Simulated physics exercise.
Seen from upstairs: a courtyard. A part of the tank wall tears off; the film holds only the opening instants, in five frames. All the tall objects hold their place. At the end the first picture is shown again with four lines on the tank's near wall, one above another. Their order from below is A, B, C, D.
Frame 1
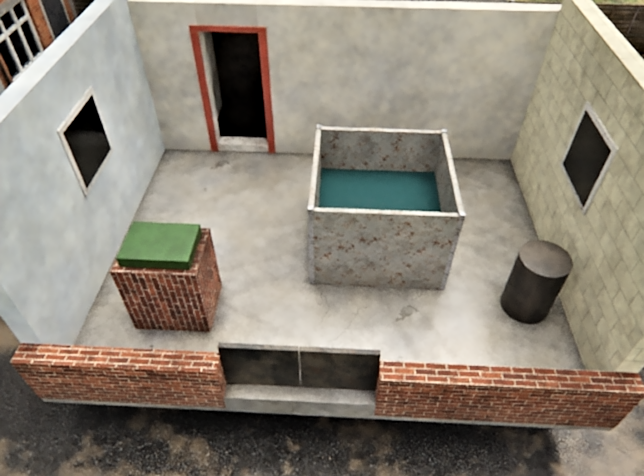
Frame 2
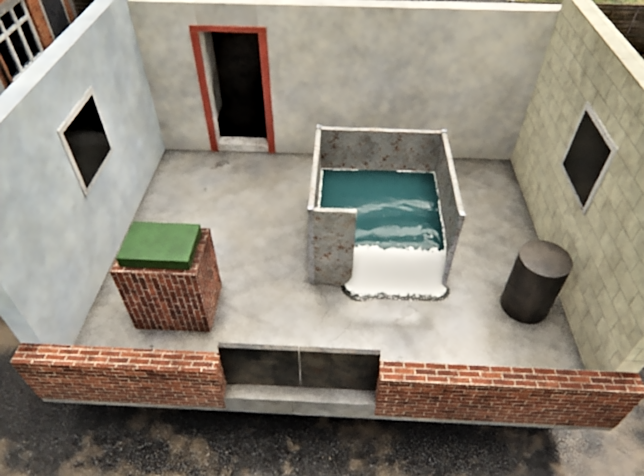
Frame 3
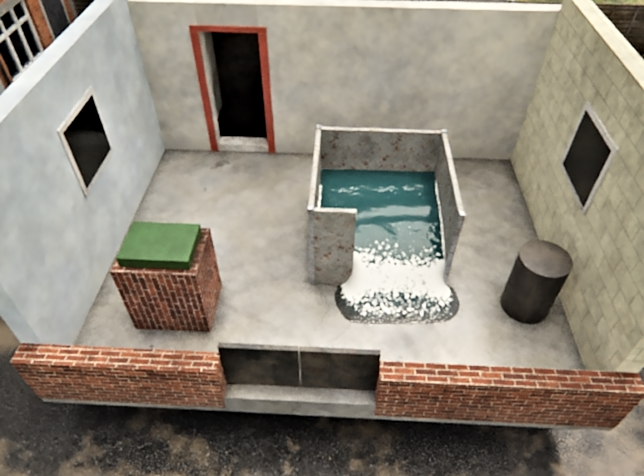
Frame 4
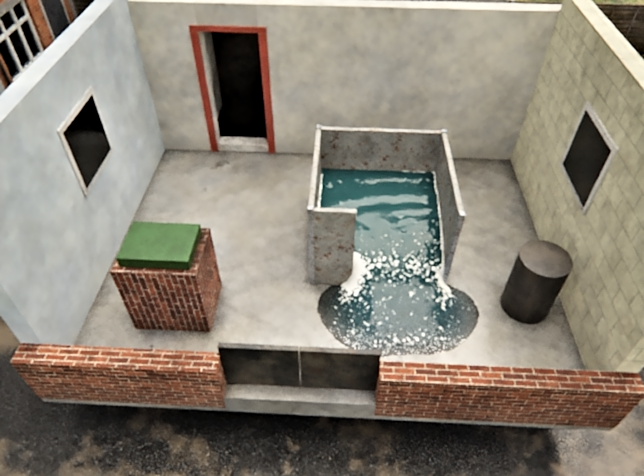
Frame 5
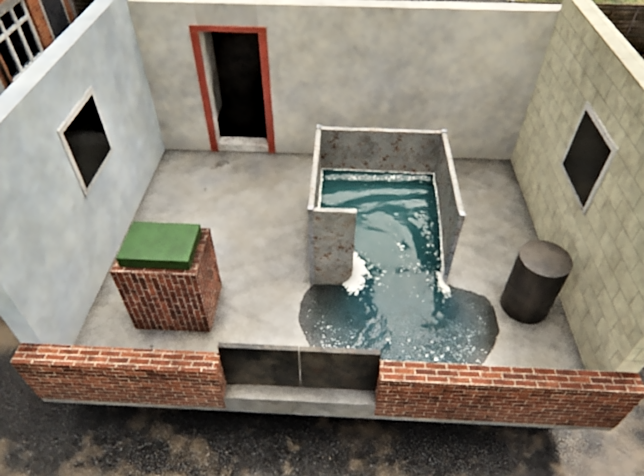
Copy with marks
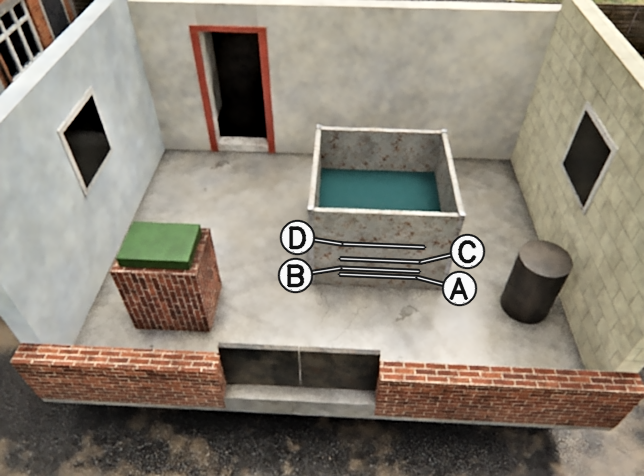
In this clip, seen from above, a concrete tank of blue-green water in a walled yard opens along its front, and the water pours out, foaming and spreading across the grey floor toward the low brick wall and gate.
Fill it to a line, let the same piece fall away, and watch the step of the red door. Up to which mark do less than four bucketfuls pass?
Go for D.
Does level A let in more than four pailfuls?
No, not at all.
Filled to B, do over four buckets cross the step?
No, that is safe.
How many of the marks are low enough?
All of them.
In white, A at (378, 275); B at (379, 269); C at (380, 260); D at (382, 245); from the bottom up A, B, C, D.
If A is chosen, nothing gets over.
If B is chosen, nothing gets over.
If C is chosen, nothing gets over.
If D is chosen, a splash gets over, under a bucket.
